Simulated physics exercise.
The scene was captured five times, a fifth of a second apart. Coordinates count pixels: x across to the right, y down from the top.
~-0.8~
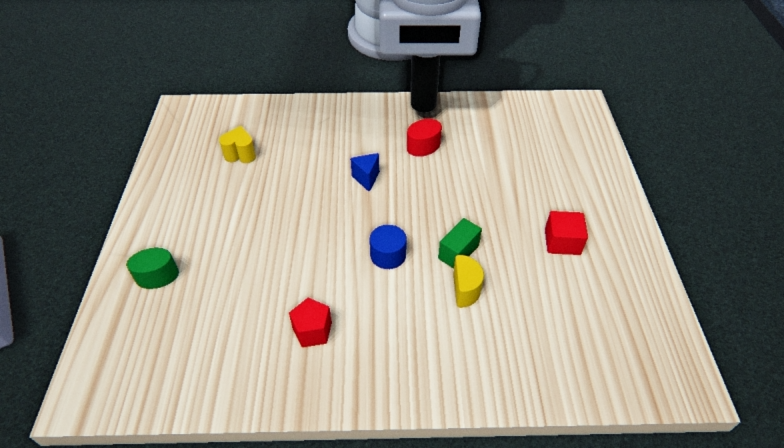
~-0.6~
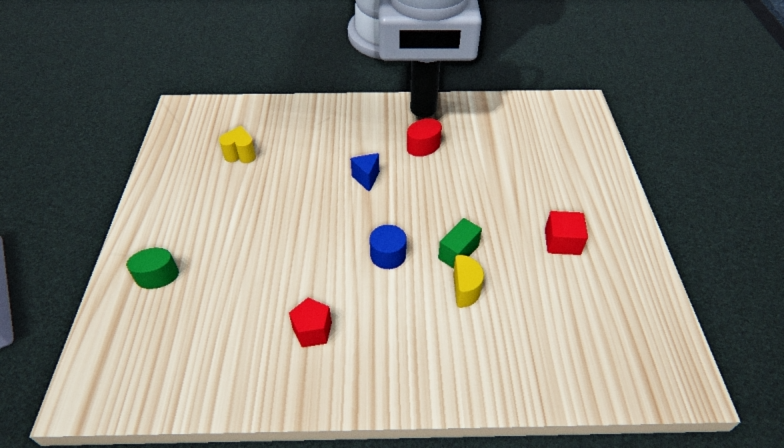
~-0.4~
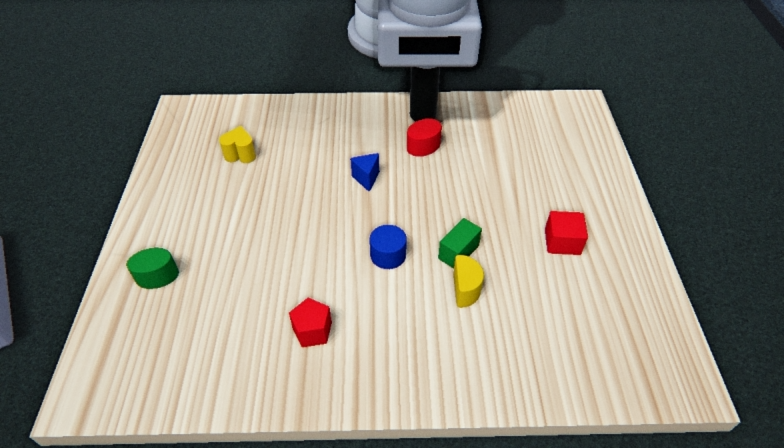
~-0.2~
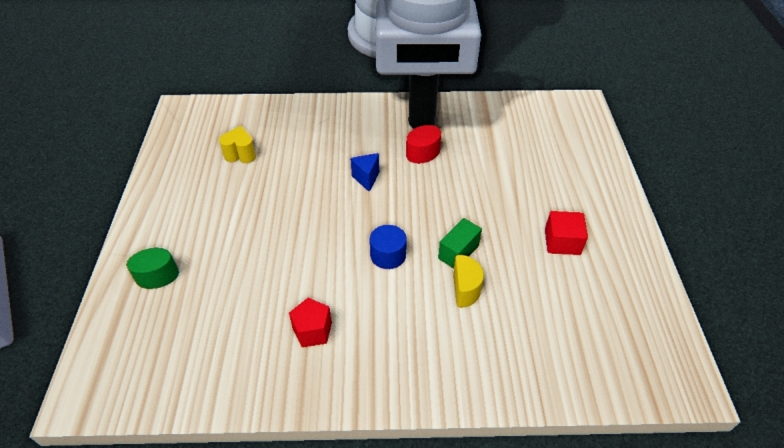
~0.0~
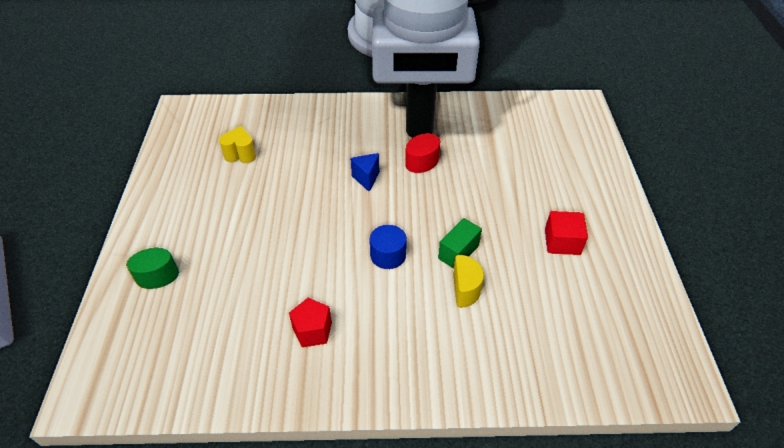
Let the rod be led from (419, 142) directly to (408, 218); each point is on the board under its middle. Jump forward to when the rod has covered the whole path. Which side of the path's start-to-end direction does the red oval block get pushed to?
It moves off to the left.
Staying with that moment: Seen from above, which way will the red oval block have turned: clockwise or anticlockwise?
Seen from above, counterclockwise.
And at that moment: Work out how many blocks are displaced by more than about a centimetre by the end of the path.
That makes 1 block.
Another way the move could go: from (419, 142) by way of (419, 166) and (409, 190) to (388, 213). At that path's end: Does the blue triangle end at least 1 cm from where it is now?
The answer is no.
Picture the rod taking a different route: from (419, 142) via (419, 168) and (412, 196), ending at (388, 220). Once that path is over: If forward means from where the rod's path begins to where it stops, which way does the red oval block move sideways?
The left.
The first path, step by step. One third of the way, rod at (417, 156); red oval block at (423, 169).
Two thirds of the way, rod at (414, 181); red oval block at (426, 195), turned 15° anticlockwise.
At the end, rod at (408, 207); blue cylinder in place; red oval block at (435, 216), turned 45° anticlockwise.
